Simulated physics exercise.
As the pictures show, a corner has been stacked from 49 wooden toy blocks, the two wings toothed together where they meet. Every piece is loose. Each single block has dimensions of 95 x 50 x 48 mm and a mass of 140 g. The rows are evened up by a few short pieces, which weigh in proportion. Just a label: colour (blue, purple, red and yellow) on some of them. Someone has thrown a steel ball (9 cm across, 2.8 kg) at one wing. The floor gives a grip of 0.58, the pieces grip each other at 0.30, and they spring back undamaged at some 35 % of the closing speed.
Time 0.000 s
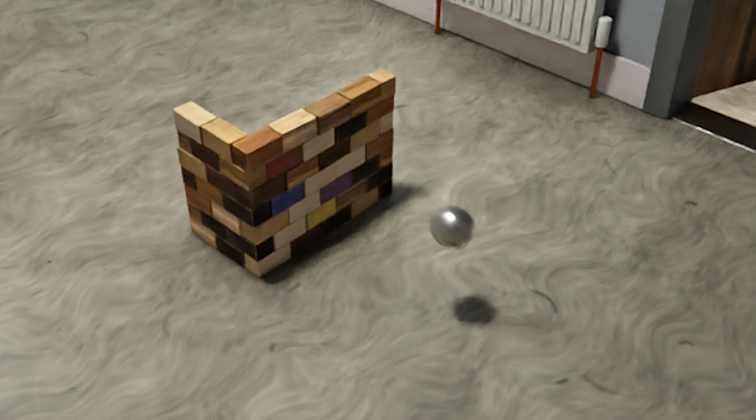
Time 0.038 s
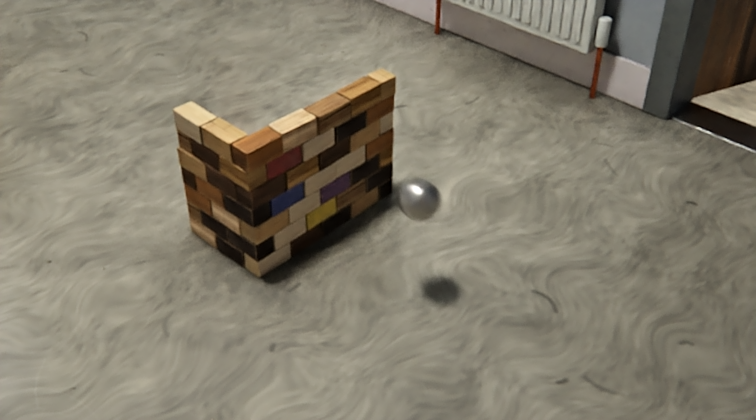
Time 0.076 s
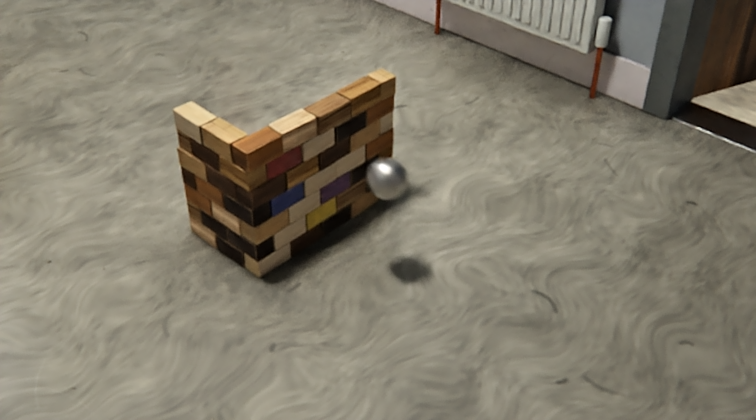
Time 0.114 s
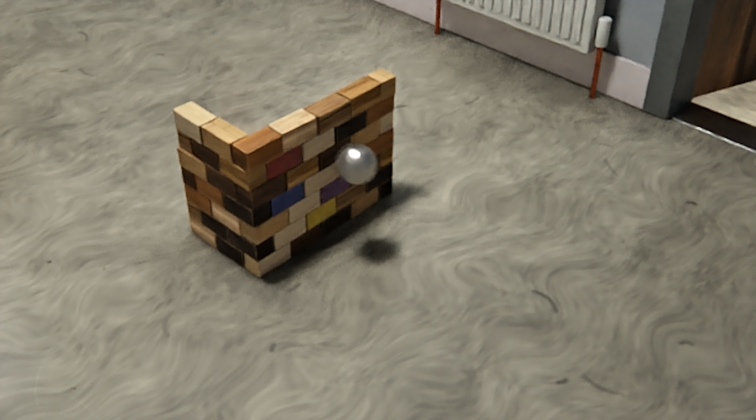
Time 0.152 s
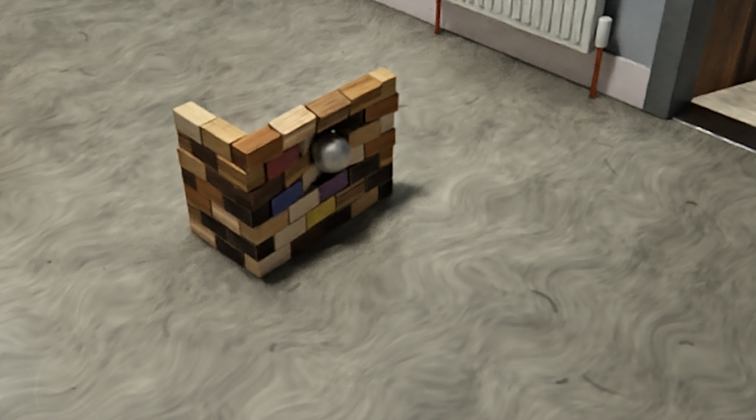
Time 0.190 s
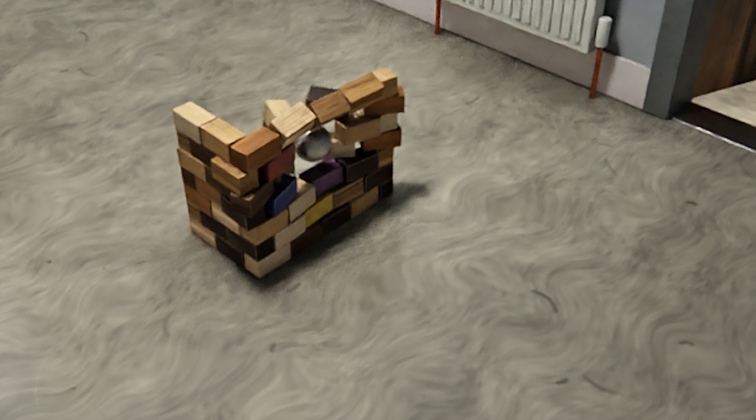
A corner wall of wooden blocks standing on a grey floor as a metal ball flies in from the right, punching into one wing.
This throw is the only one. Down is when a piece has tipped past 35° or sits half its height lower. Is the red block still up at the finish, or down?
Down.
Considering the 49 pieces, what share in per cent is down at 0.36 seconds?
20 %.
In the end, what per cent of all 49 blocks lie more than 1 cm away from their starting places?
Displaced: 55 %.
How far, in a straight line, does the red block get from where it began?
Straight-line shift: Approx. 24 cm.
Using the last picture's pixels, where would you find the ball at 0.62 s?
(179, 124), more or less.
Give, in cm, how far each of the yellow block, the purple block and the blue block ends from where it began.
Yellow 0 cm, purple 12 cm, blue 2 cm.
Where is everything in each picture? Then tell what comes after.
In the first frame (pixels give the middle of a visible side), ball (453, 228) 31 cm from contact, 2.5 m/s; red block (285, 163); blue block (288, 199); purple block (336, 188); none has stirred.
In the second frame, ball (419, 200) 22 cm from contact, 2.4 m/s; red block (285, 163).
In the third frame, ball (387, 179) 13 cm from contact, 2.4 m/s; red block (285, 163).
In the fourth frame, ball (357, 164) 38 mm from contact, 2.4 m/s; red block (285, 163).
In the fifth frame, ball (331, 153) after contact, 1.7 m/s; red block (284, 162) 4 mm from its place; purple block (334, 186) 7 mm from its place; steepest lean 15°, the block at (329, 103); movement in 16 of them.
In the sixth frame, ball (312, 143) after contact, 1.6 m/s; red block (282, 162) 9 mm from its place; purple block (329, 182) 26 mm from its place; yellow block (320, 211) 11 mm from its place; steepest lean 45°, the block at (331, 106); 1 of the 49 blocks down, 26 disturbed in all.
After 0.36 s, ball still moving; 11 of the 49 blocks down; red block 22° from how it stood; purple block 71° from how it stood, 47 mm lower.
After 0.62 s, ball still moving; 19 of the 49 blocks down; red block 31° from how it stood, 32 mm lower; purple block 6° from how it stood, 9 cm lower.
In the end (1.5 s), ball rolling away; 19 of the 49 blocks down; red block on its side; blue block 15 mm from its place; purple block 10 cm lower. From the last view, middles, red block near (275, 208), blue block near (274, 194).
